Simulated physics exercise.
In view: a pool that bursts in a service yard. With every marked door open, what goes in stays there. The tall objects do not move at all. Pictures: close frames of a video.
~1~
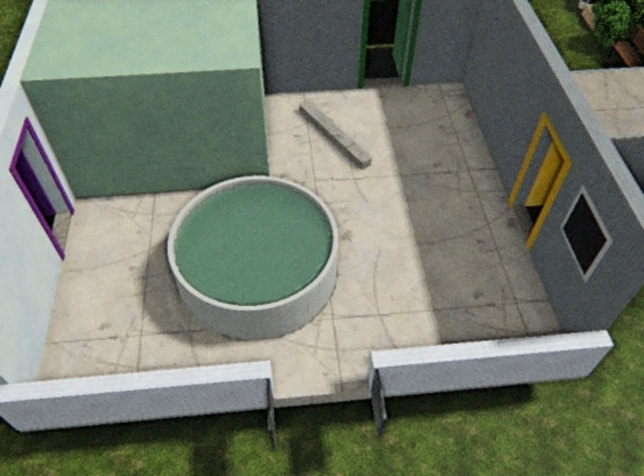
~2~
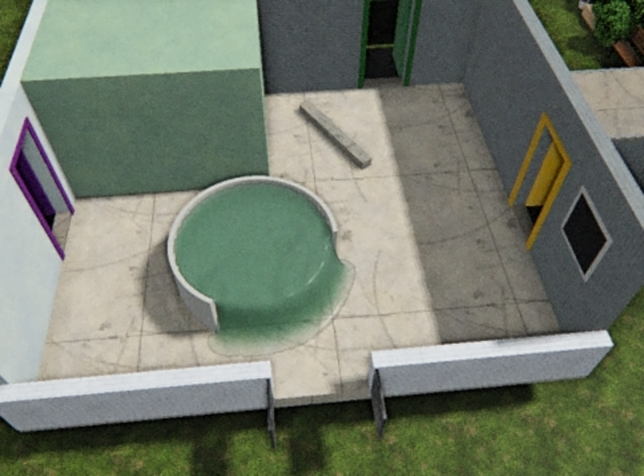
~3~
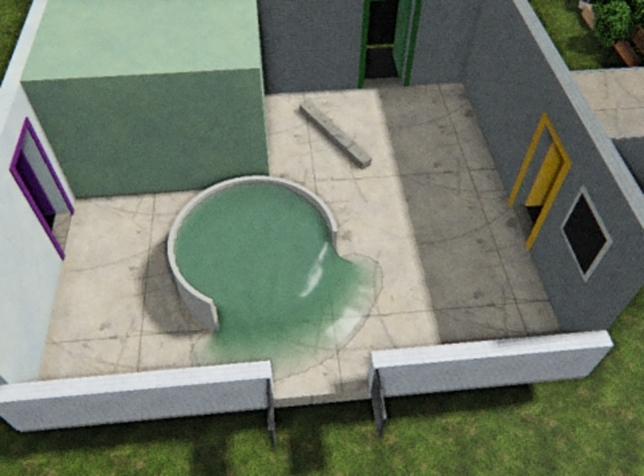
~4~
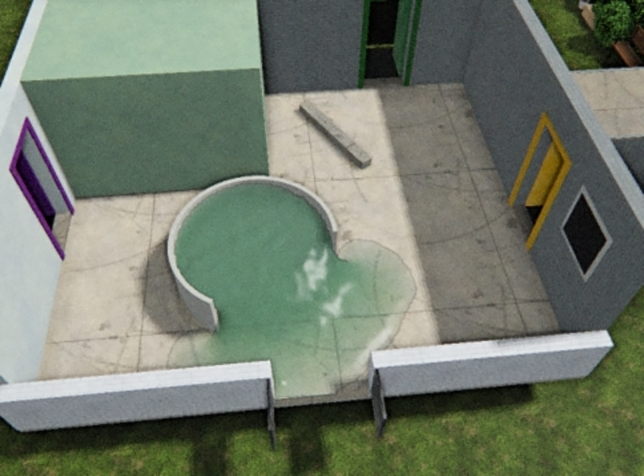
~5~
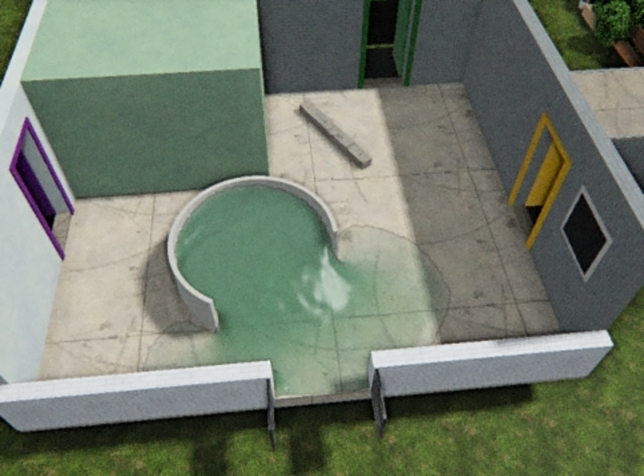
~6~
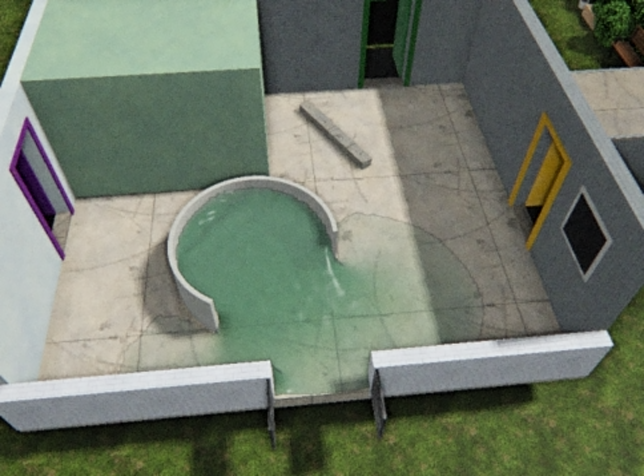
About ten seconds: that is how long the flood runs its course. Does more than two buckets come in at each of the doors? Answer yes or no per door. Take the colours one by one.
The yellow door yes, the purple door no, the green door yes.
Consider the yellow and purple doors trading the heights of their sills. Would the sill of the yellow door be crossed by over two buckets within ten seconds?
Result - yellow never crosses the line.
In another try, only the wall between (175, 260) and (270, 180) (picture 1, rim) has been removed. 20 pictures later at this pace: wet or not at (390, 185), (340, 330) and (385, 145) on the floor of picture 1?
In turn: Flooded, no water, not flooded.
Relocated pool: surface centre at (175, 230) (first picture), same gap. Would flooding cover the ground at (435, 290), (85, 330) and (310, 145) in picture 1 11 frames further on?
Taking them in the order asked: Inundated, then inundated, then spared.
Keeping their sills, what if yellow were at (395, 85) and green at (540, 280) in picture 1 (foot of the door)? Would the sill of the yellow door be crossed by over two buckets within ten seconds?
From what I can tell, the yellow door tops the mark.
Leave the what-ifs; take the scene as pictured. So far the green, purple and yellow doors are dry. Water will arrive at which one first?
That's the yellow one.
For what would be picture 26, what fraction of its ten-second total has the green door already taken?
Around 0 %.
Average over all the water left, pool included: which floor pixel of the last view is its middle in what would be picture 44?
I'd place it roughly at (336, 229).
A moment on, water covers 35 % of the floor; the yellow door wet at the sill, nothing in, the purple door not reached, the green door not reached.
Next, water covers 40 % of the floor; the yellow door under two buckets in, the purple door wet at the sill, nothing in, the green door not reached.
Then, water covers 65 % of the floor; the yellow door over two buckets in, the purple door wet at the sill, nothing in, the green door not reached.
Later, water covers 95 % of the floor; the yellow door over two buckets in, the purple door wet at the sill, nothing in, the green door over two buckets in.
In the end, water covers 100 % of the floor; the yellow door over two buckets in, the purple door wet at the sill, nothing in, the green door over two buckets in.
